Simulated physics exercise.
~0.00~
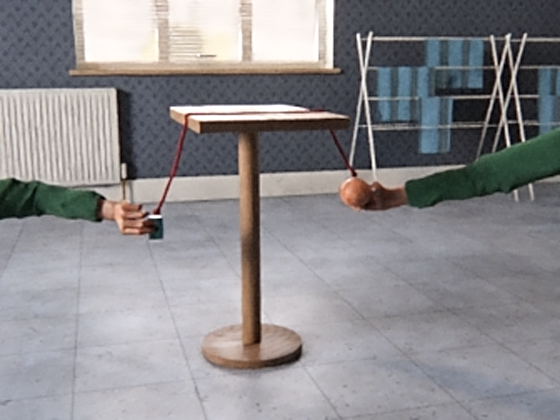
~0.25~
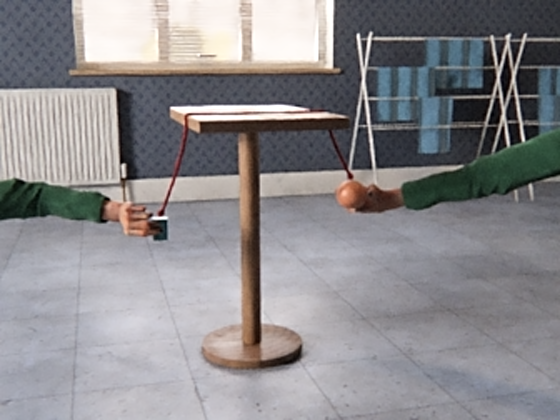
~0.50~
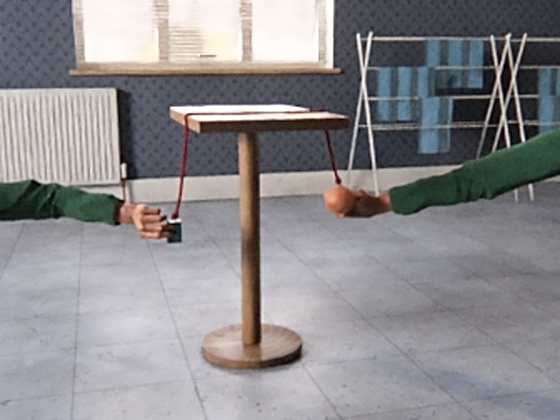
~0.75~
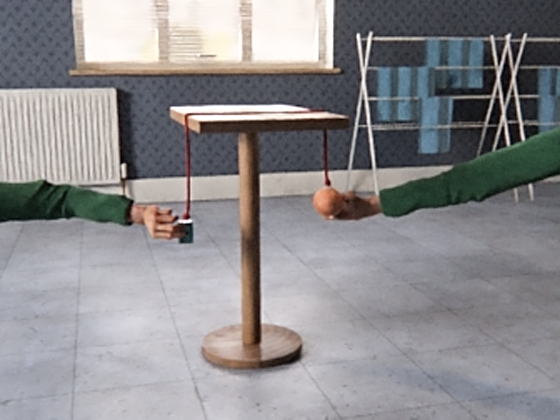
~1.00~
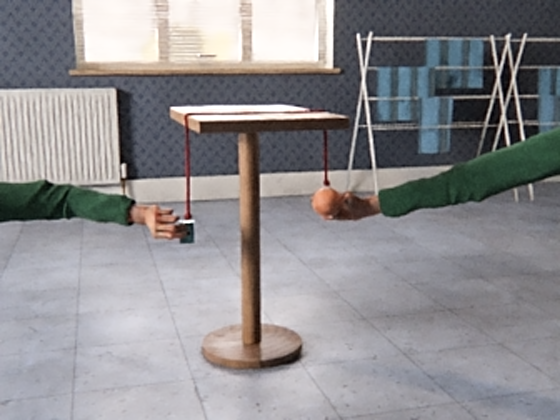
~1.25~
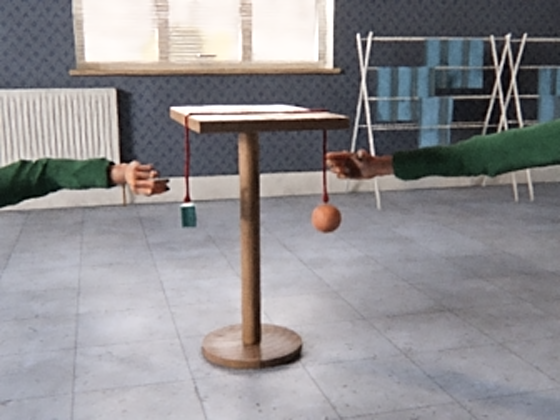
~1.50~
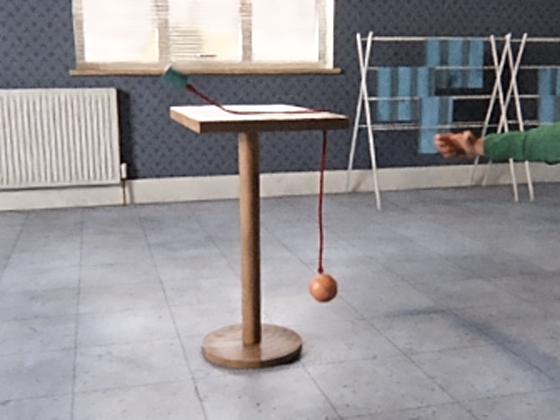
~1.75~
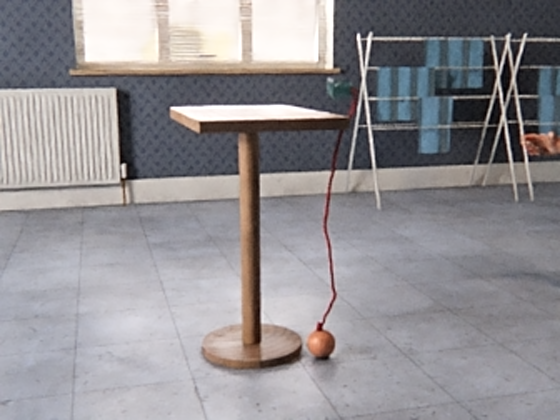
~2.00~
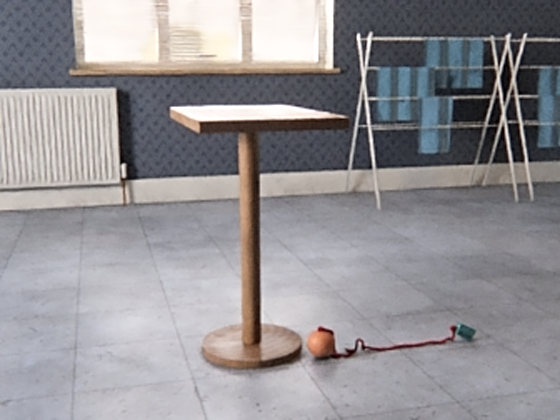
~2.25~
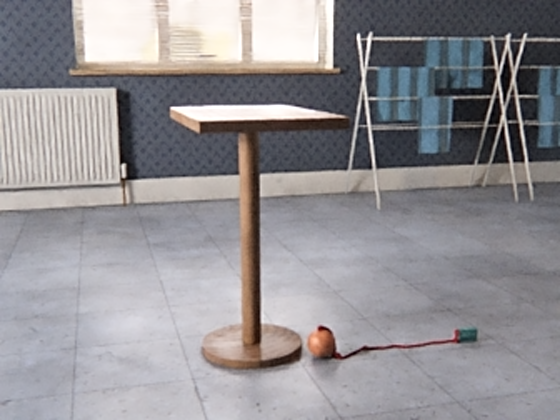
Orange ball on a red cord dropping as hands let go, pulling a small green box over a wooden stand onto the floor.
